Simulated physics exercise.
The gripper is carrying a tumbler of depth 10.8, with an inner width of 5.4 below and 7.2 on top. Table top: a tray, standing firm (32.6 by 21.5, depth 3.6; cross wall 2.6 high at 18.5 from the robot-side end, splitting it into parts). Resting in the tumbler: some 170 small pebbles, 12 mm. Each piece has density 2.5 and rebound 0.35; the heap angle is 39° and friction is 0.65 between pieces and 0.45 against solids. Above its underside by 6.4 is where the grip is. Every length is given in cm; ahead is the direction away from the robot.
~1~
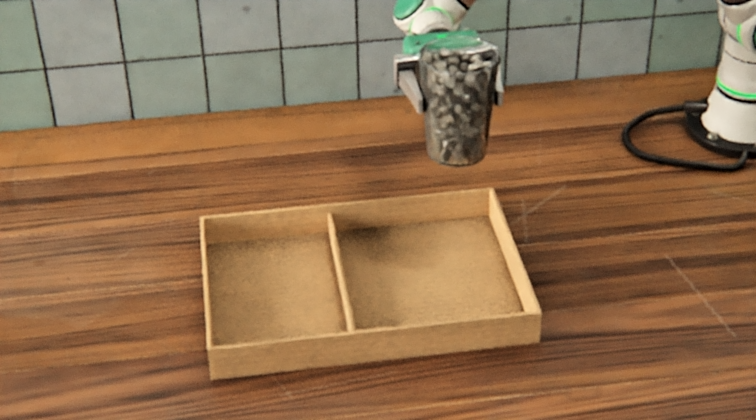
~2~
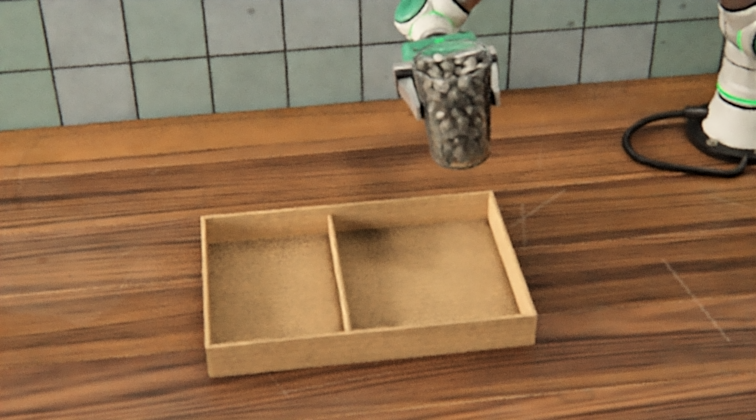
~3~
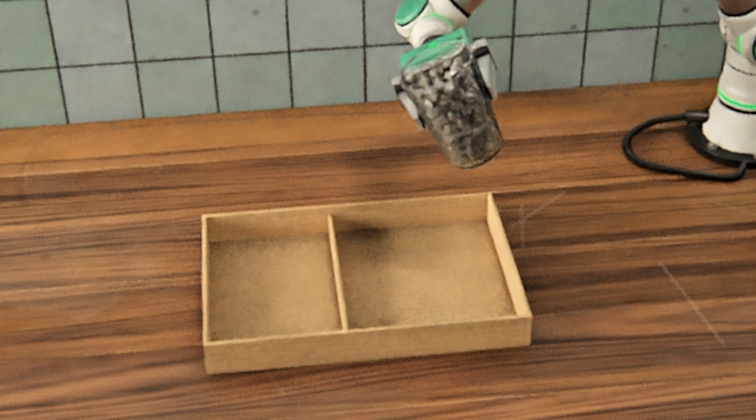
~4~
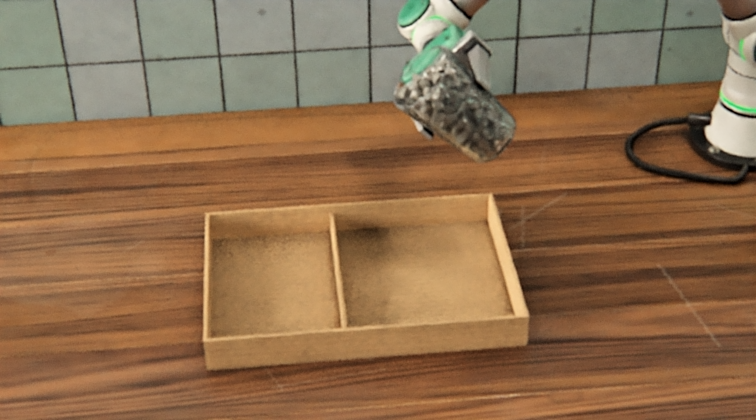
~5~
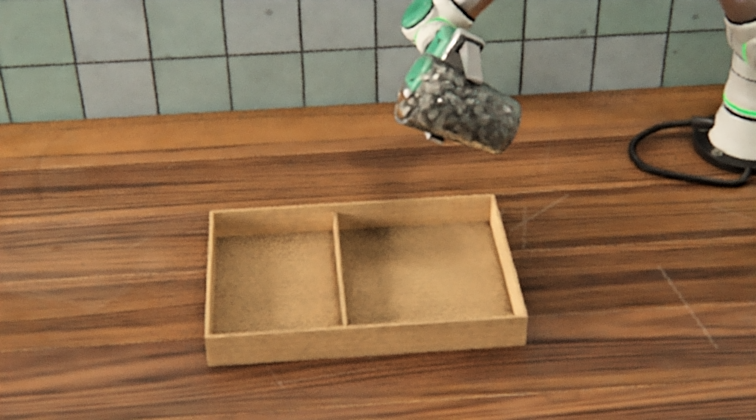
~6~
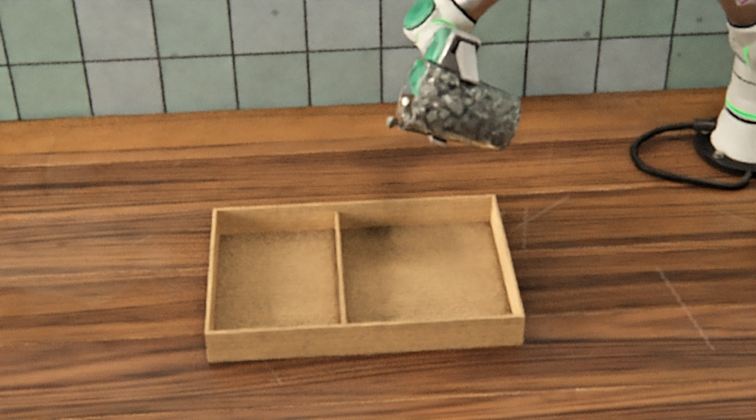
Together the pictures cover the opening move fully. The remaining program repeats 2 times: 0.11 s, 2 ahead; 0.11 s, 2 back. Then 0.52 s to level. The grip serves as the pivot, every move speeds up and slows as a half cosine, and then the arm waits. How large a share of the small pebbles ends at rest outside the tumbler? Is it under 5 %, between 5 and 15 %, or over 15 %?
It is between 5 and 15 %.
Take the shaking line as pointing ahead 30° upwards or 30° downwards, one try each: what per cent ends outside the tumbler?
It comes to around 10 per cent on the first try and around 5 per cent on the second.
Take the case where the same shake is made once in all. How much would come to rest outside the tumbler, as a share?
Estimate: Around 5 %.
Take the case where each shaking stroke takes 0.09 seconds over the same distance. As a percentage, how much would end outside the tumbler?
It would be some 15 %.
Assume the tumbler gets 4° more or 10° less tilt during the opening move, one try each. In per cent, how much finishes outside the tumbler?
About 15 and 0 %.
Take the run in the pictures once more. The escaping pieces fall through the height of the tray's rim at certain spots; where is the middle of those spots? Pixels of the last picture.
Centre: Roughly (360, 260).
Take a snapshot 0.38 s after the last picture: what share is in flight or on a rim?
Roughly 2 percent.
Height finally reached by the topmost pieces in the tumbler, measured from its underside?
Around 11.5 cm up.
Then, 0.38 s on, tilted 67° forward, highest piece 26 above the table; 157 in the tumbler, 8 in the robot-side part, 4 in flight or on a rim.
Then, 0.77 s on, tilted 20° forward, highest piece 27 above the table; 153 in the tumbler, 13 in the robot-side part, 3 in the far-side part.
Then, 1.16 s on, level, highest piece 28 above the table; 153 in the tumbler, 13 in the robot-side part, 3 in the far-side part.
Then, 2.21 s on, level, highest piece 28 above the table; 153 in the tumbler, 13 in the robot-side part, 3 in the far-side part.
In the end, 153 in the tumbler, 13 in the robot-side part, 3 in the far-side part. That is 9 % outside the tumbler.
